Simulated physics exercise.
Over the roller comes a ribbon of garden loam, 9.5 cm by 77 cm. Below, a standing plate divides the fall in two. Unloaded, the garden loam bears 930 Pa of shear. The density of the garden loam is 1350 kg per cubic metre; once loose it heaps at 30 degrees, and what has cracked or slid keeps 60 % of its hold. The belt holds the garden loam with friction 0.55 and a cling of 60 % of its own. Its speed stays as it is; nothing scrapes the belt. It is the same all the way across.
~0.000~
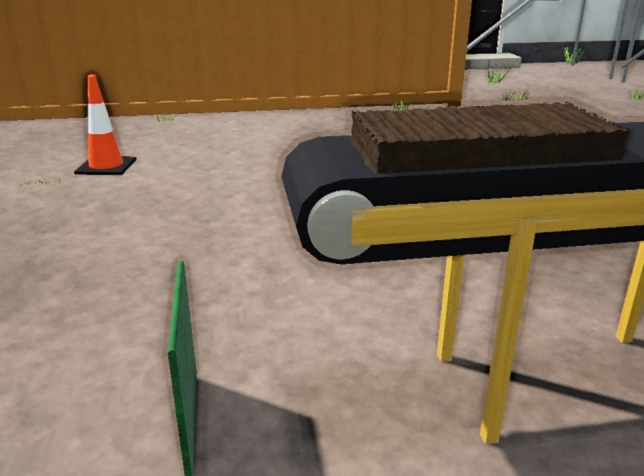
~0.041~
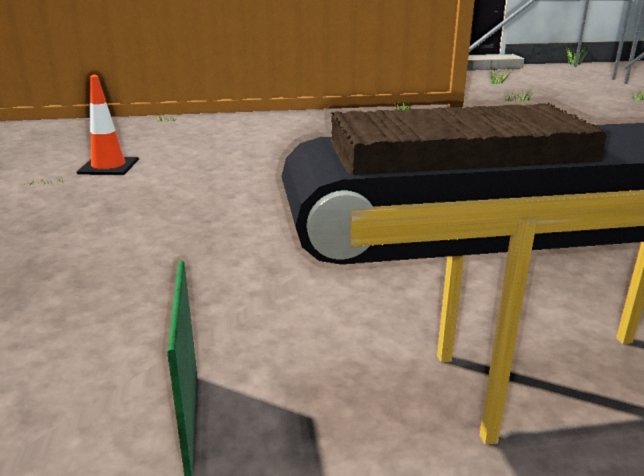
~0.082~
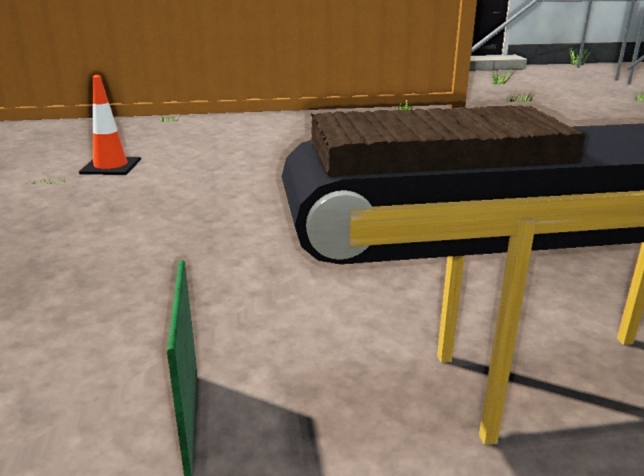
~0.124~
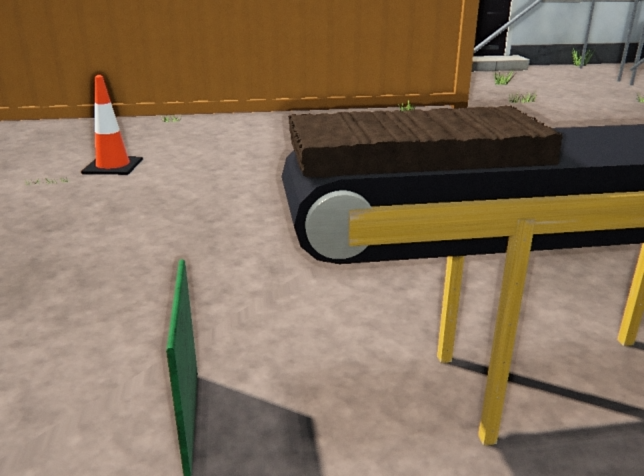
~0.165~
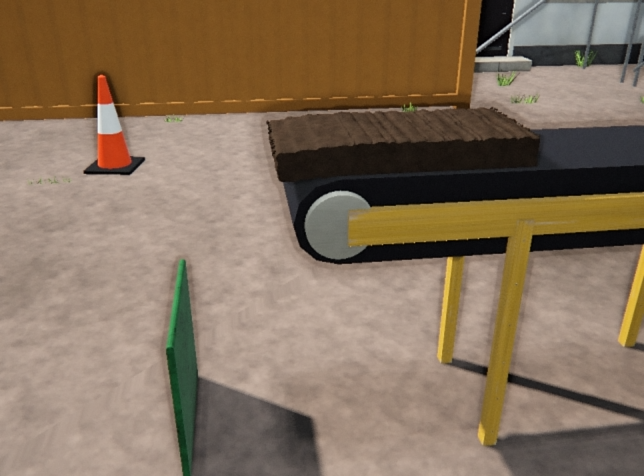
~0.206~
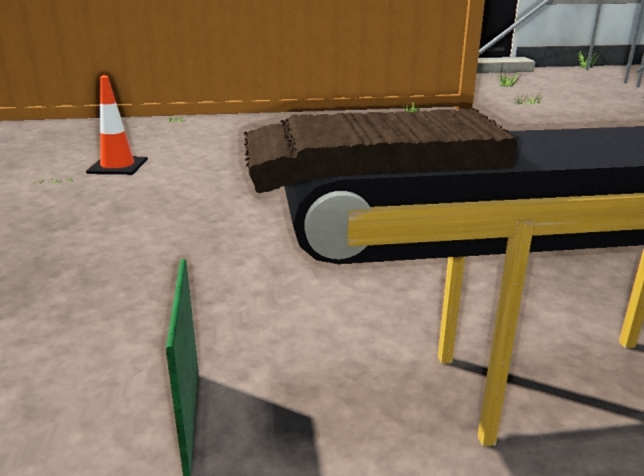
A dark brown slab of soil rides left along a conveyor belt, its front end cracking past the roller.
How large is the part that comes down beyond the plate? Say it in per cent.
The part that comes down beyond the plate is near 100 %.
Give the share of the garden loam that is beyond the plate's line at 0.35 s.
About 0 %.
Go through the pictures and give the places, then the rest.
In the first picture, foremost bit of the garden loam at (378, 147).
In the second picture, foremost bit of the garden loam at (354, 149).
In the third picture, foremost bit of the garden loam at (329, 150), 5 % of it past the top of the roller, in one piece.
In the fourth picture, foremost bit of the garden loam at (303, 159), 14 % of it past the top of the roller, in one piece.
In the fifth picture, foremost bit of the garden loam at (277, 161), 23 % of it past the top of the roller, in one piece.
In the sixth picture, foremost bit of the garden loam at (251, 173), 31 % of it past the top of the roller, cracking.
After 0.35 s, 0 % is beyond the plate's line.
After 0.51 s, 34 % is beyond the plate's line.
After 0.68 s, 68 % is beyond the plate's line.
After 0.85 s, 100 % is beyond the plate's line.
After 1.97 s, 100 % is beyond the plate's line.
